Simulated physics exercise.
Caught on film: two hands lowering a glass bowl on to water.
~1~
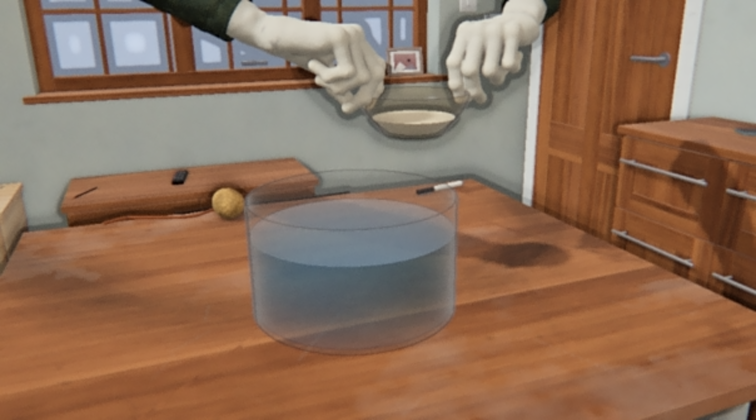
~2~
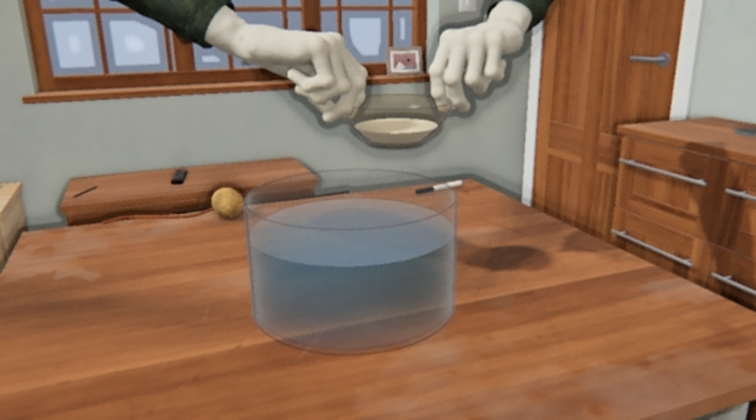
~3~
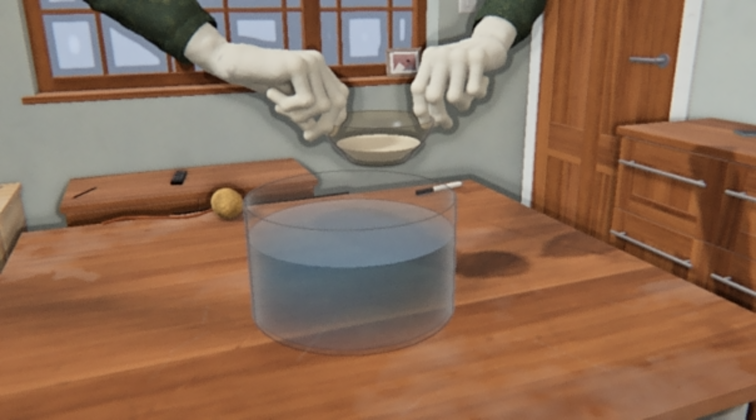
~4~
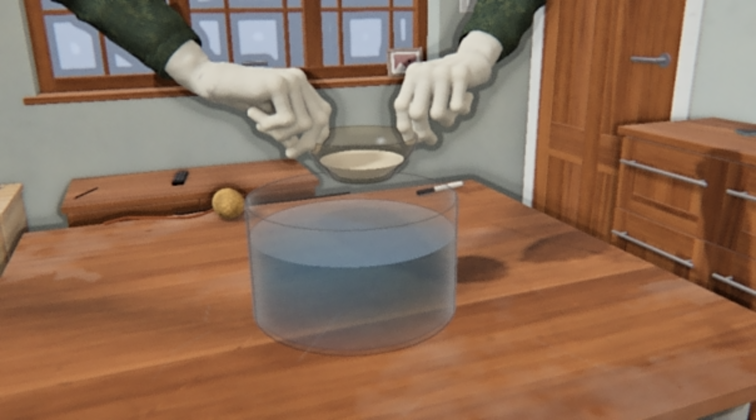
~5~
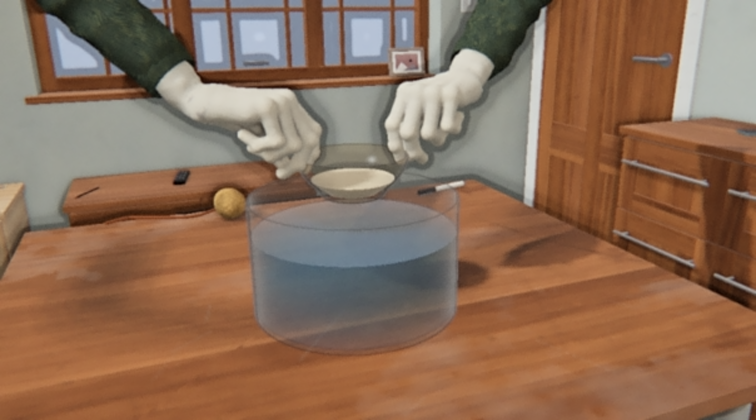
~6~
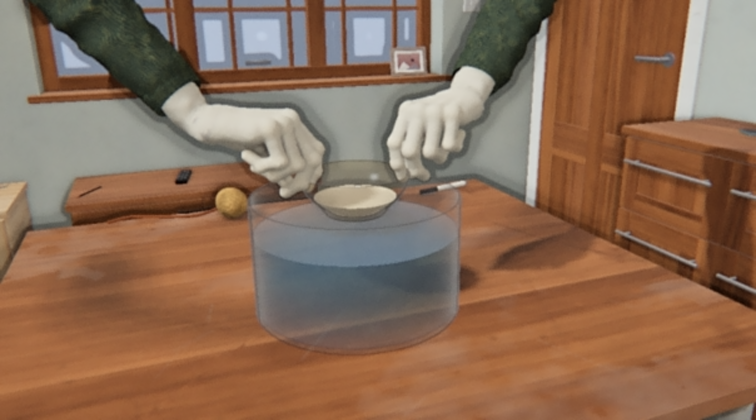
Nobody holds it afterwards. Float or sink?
The bowl stays afloat.
Shortly, the bowl dips into the water.
Then, it bobs and steadies.
At the finish, the bowl floats with about half of its side showing.
